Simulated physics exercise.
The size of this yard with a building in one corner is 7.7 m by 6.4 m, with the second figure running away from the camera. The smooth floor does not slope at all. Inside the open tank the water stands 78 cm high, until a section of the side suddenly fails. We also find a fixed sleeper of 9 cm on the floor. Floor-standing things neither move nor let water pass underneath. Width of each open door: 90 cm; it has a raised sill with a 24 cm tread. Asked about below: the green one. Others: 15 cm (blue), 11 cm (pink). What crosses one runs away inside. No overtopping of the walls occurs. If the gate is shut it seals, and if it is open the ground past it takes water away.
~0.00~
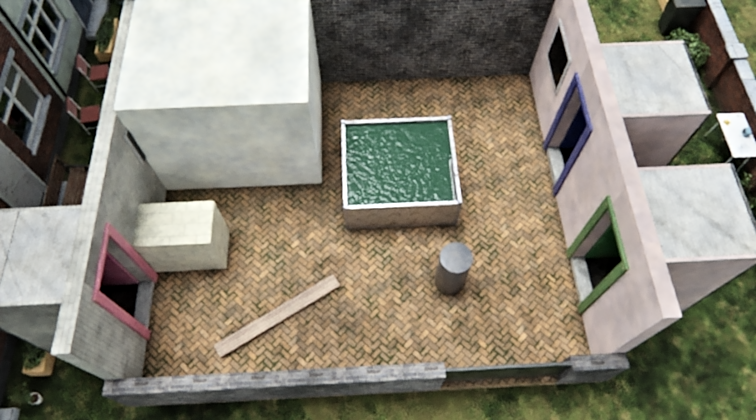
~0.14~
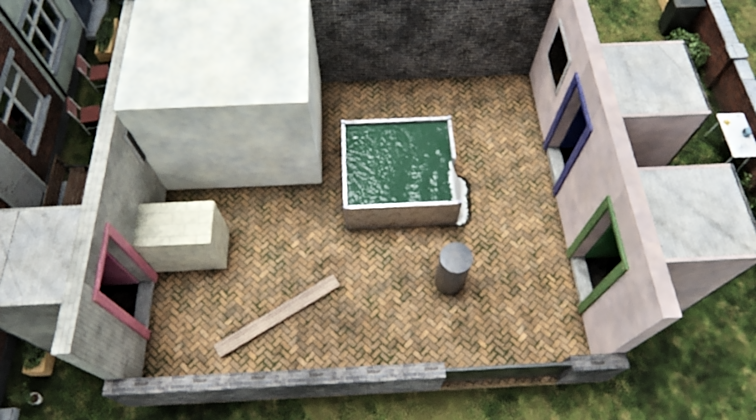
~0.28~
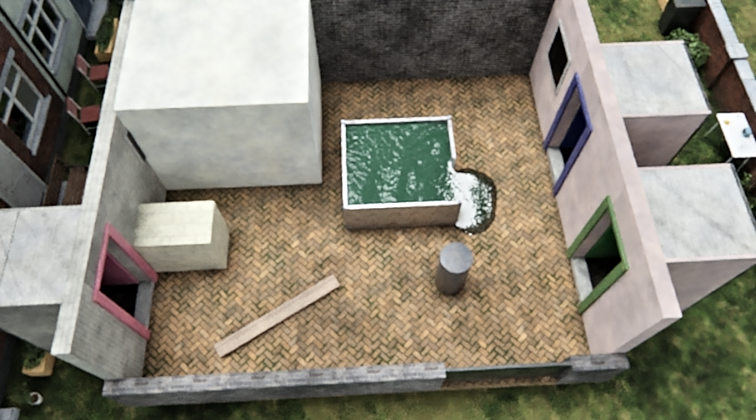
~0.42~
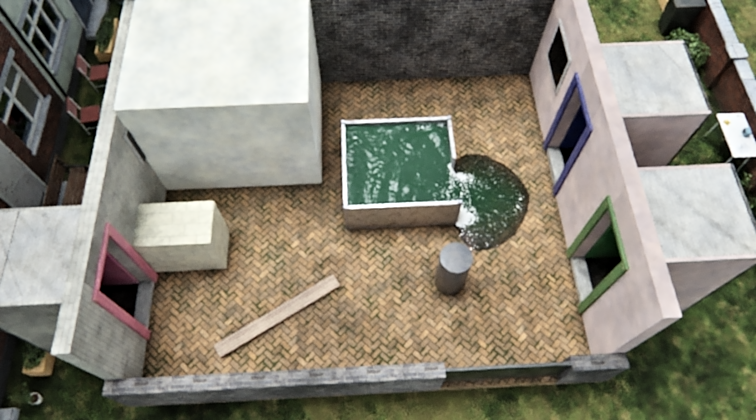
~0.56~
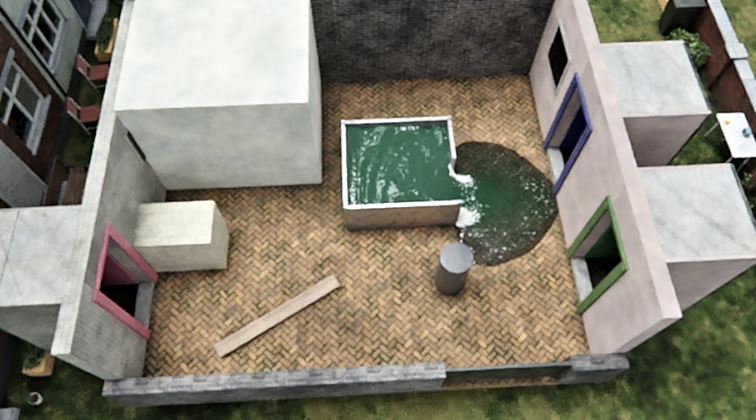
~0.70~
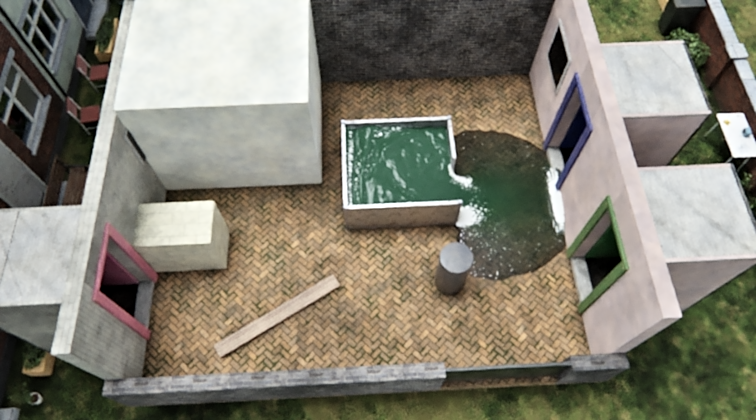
Green water pours through a gap in the right side of an open tank and spreads over the brick-patterned floor of a walled yard, seen from high above by a still camera. A white block fills the back left corner, with a pink-framed door at left, blue and green ones at right, and a plank and grey cylinder in front. Foaming first, the dark puddle widens rightward, passes behind the cylinder and touches the right wall.
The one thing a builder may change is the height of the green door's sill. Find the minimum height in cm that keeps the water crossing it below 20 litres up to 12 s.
16 cm.
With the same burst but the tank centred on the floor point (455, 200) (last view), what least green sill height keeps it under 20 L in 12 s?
A height near 20 cm.
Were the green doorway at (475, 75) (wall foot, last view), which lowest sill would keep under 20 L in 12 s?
You'd want it roughly 10.5 cm high.
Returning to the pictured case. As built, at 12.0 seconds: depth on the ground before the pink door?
Lab note: Depth approx. 10.0 cm.
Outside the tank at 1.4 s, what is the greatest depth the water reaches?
Up to some 42 cm.
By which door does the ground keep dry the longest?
Last in line is the pink one.
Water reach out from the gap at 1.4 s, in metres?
Close to 3.4 metres, I'd say.
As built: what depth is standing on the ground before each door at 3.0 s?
Depths, in cm - green: 15, blue: 24, pink: 0.
After 1.4 s water covers 20 % of the floor, deepest (42 cm) near (459, 203); 20 cm at the green door, 1 litre in over its 12 cm sill.
After 3.0 s water covers 35 % of the floor, deepest (32 cm) near (586, 365); 15 cm at the green door, 39 litres in over its 12 cm sill.
After 12.0 s water covers 95 % of the floor, deepest (11 cm) near (387, 375); 7 cm at the green door, 48 litres in over its 12 cm sill.
At the green door as built, the water arrived by 1.0 s and peaked near 22 cm at 1.6 s.
With a sill of 14 cm, 31 litres would have come in within the 12 s; with 18.5 cm, 10 litres. So under 20 litres takes about 16 cm.
